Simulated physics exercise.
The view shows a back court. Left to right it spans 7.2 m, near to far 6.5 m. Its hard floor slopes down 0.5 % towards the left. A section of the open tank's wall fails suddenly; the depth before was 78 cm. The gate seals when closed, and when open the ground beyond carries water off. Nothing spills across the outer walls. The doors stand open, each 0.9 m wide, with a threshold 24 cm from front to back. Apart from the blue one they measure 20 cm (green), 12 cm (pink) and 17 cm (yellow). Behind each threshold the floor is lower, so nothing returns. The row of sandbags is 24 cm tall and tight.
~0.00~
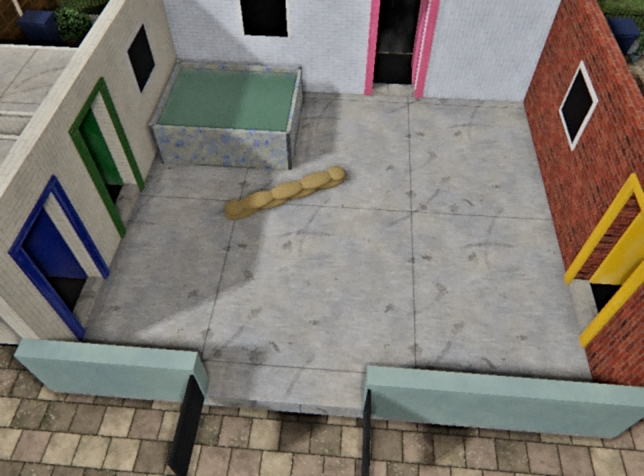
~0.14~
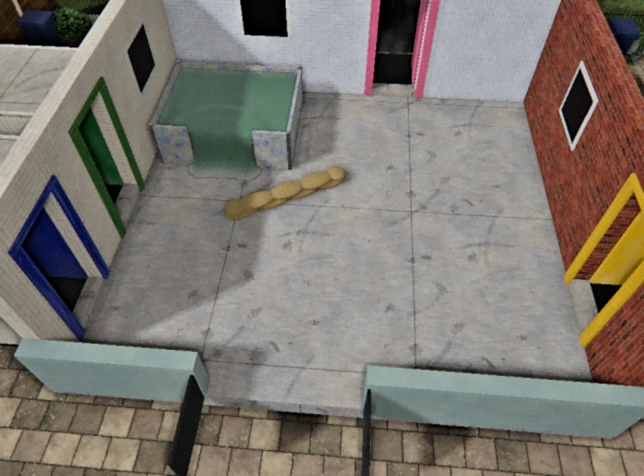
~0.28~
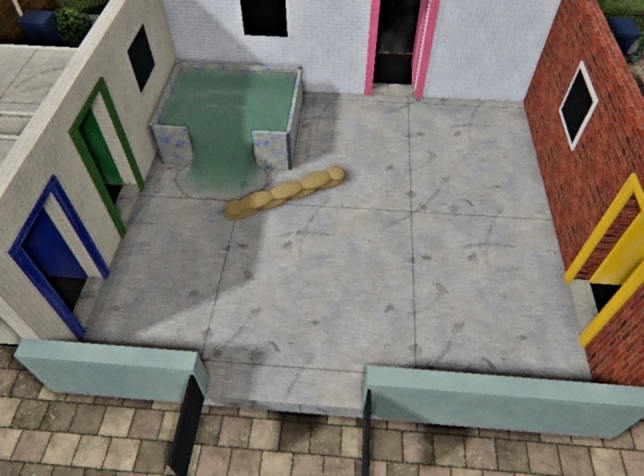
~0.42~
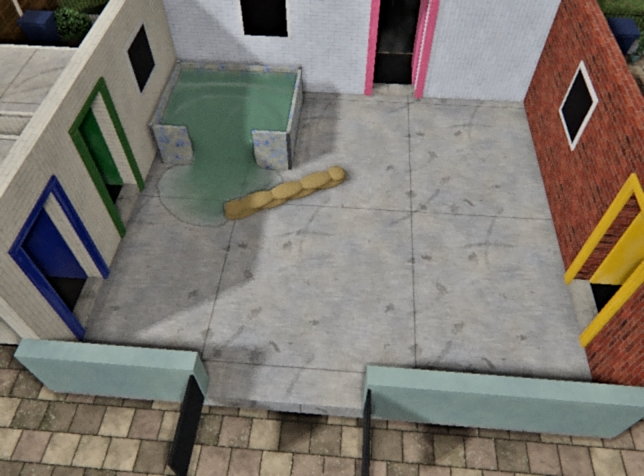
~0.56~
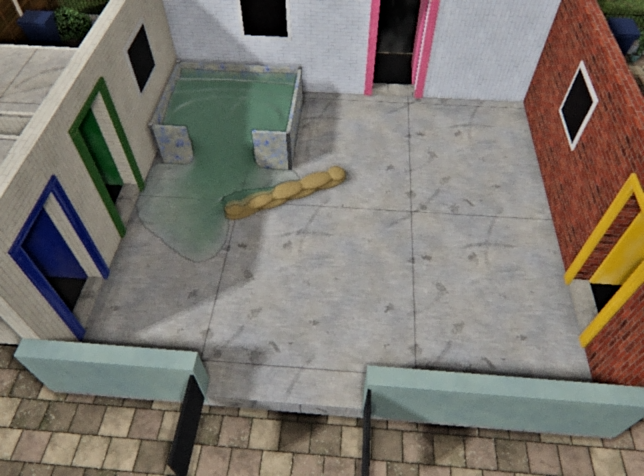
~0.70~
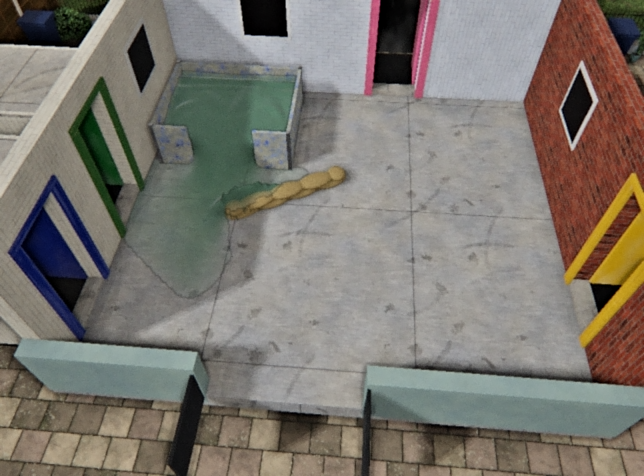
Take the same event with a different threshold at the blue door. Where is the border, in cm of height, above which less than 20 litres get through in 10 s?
At least 24 cm or so.
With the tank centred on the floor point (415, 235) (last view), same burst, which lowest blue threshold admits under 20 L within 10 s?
Some 11.0 cm.
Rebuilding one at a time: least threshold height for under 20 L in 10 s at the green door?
About 15 cm at green.
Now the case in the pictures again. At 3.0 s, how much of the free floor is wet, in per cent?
Near 45 per cent is wet.
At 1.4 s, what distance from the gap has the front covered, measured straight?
Roughly 4.4 m.
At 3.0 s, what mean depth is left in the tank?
Some 34 cm.
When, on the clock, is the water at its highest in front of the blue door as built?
Near 2.8 s.
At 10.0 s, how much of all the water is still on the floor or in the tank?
About 78 per cent.
After 1.4 s water covers 25 % of the floor, deepest (50 cm) near (250, 203); 15 cm at the blue door, 0 litres in over its 6 cm threshold.
After 3.0 s water covers 45 % of the floor, deepest (37 cm) near (69, 367); 20 cm at the blue door, 80 litres in over its 6 cm threshold.
After 10.0 s water covers 95 % of the floor, deepest (12 cm) near (69, 367); 11 cm at the blue door, 367 litres in over its 6 cm threshold.
At the blue door as built, the water arrived by 1.1 s and peaked near 21 cm at 2.8 s.
With a threshold of 19 cm, 54 litres would have come in within the 10 s; with 26 cm, 13 litres. So under 20 litres takes about 24 cm.
